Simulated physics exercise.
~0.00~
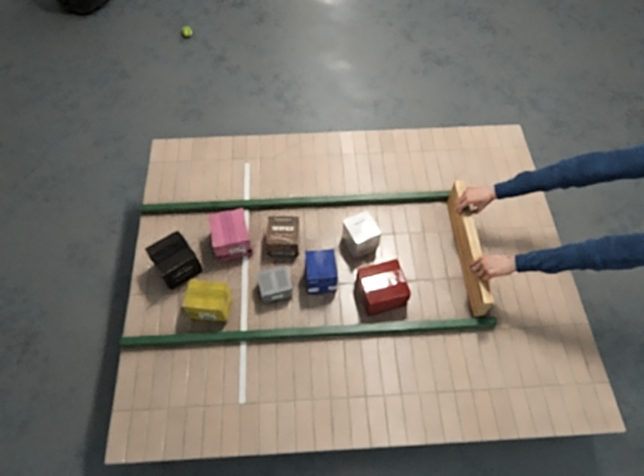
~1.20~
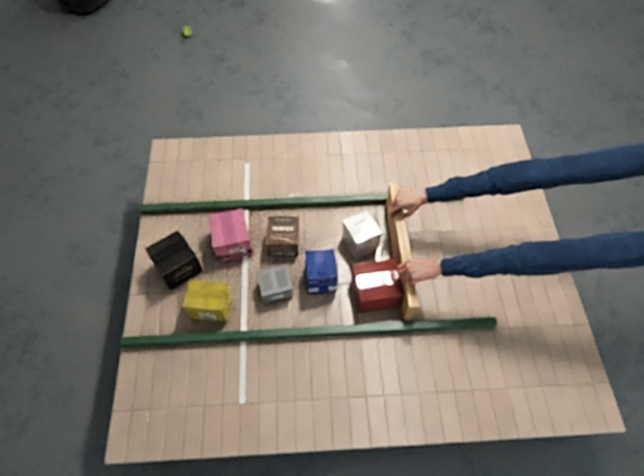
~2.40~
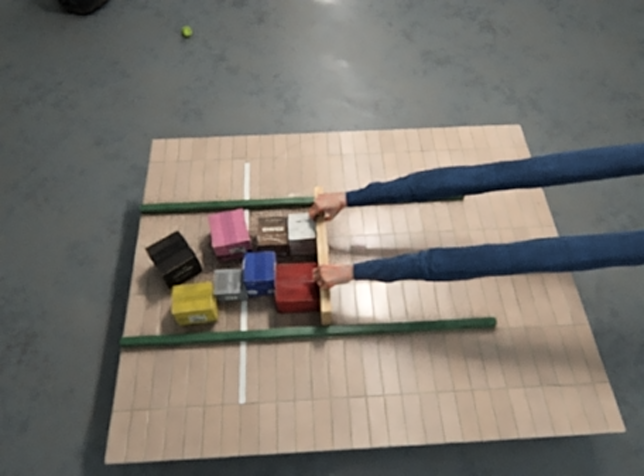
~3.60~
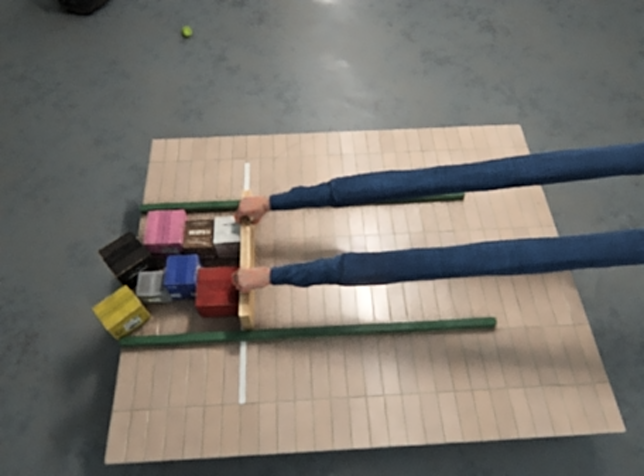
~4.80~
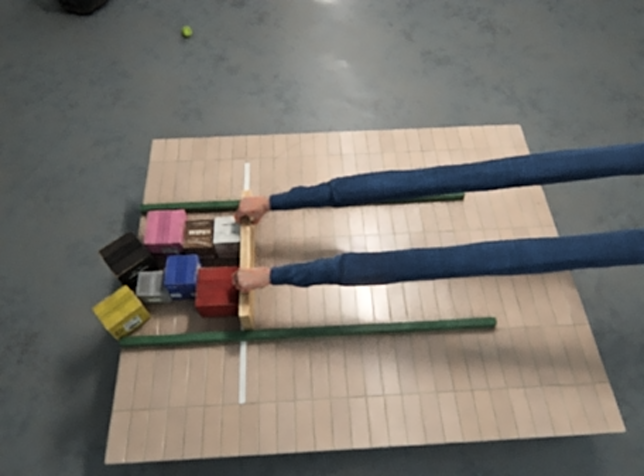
Two blue-sleeved arms reach in from the right, holding a wooden plank upright across a pale platform on a grey floor, seen from above. Between two green rails sit a red parcel and a white box nearest the plank, then blue, brown, grey and pink ones, with yellow and black at the left. The hands slide the plank left, meeting the red and white boxes and then bunching the others together. The packed group shoves the black box leftward and turns the yellow one at the lower left corner. The plank stops at the white tape, and every box stays on the platform.
